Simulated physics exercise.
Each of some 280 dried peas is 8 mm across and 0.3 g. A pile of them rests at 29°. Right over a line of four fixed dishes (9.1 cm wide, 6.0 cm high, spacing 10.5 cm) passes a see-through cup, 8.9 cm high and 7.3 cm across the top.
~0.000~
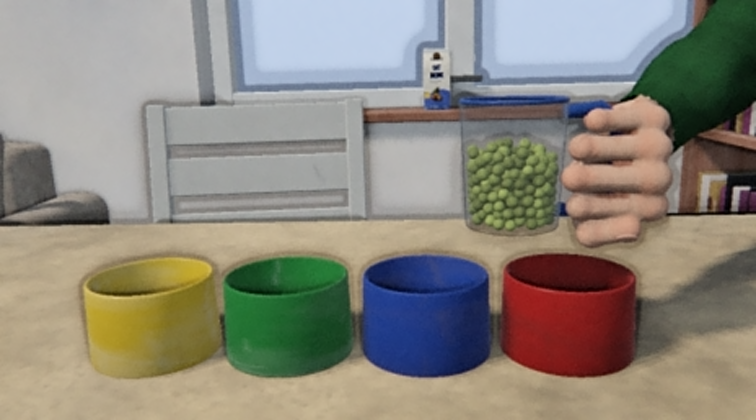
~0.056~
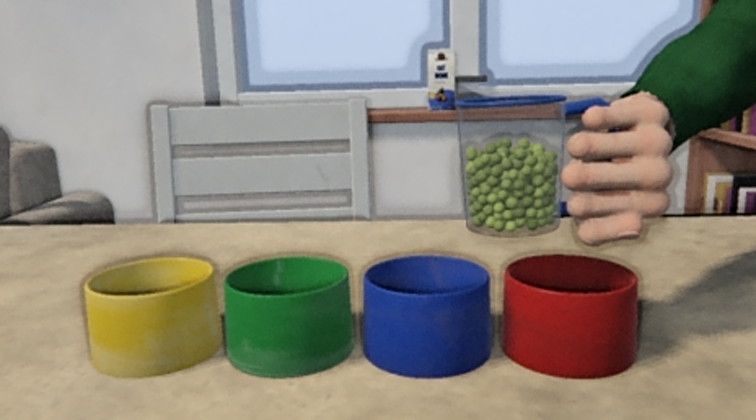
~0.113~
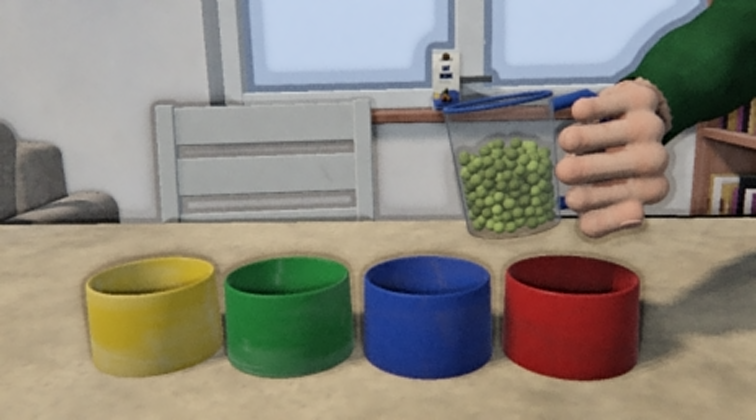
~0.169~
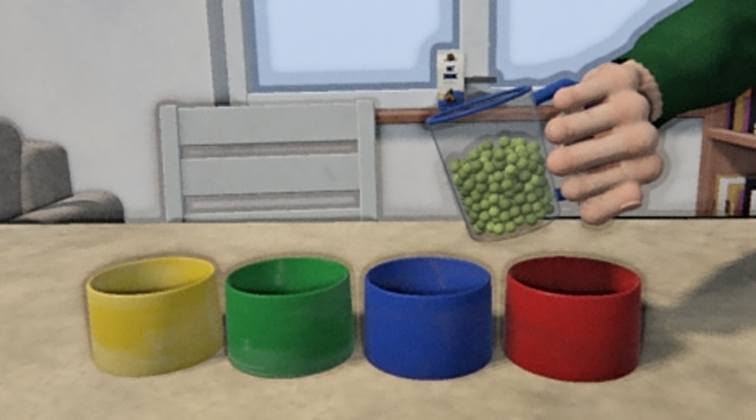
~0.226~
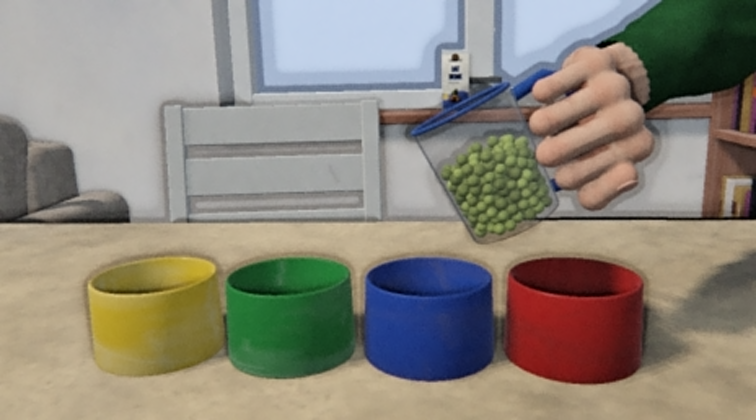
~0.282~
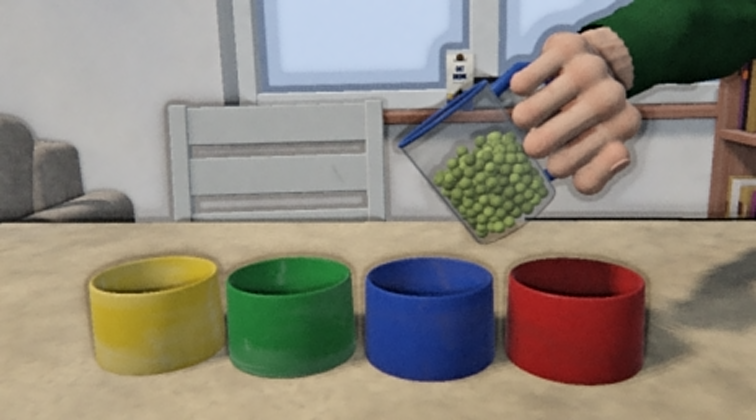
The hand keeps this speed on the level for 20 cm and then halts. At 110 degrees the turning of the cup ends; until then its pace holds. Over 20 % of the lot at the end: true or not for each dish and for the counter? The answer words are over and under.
Red dish: Under. Blue dish: Under. Green dish: Over. Yellow dish: Under. Counter: Under.
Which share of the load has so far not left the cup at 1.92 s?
Roughly 0 %.
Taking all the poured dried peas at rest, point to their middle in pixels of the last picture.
Near (277, 323).
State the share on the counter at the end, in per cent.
Near 5 percent, roughly speaking.
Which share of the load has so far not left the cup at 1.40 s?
Around 0 percent.
Then, at 0.95 s, tilt 110 degrees; cup holds 50 %, green 50 %.
Then, at 1.40 s, tilt 110 degrees; cup holds 0 %, green 95 %.
Then, at 1.92 s, tilt 110 degrees; cup holds 0 %, green 90 %.
At rest (2.4 s), red 0 %, blue 0 %, green 90 %, yellow 0 %, counter 5 %.
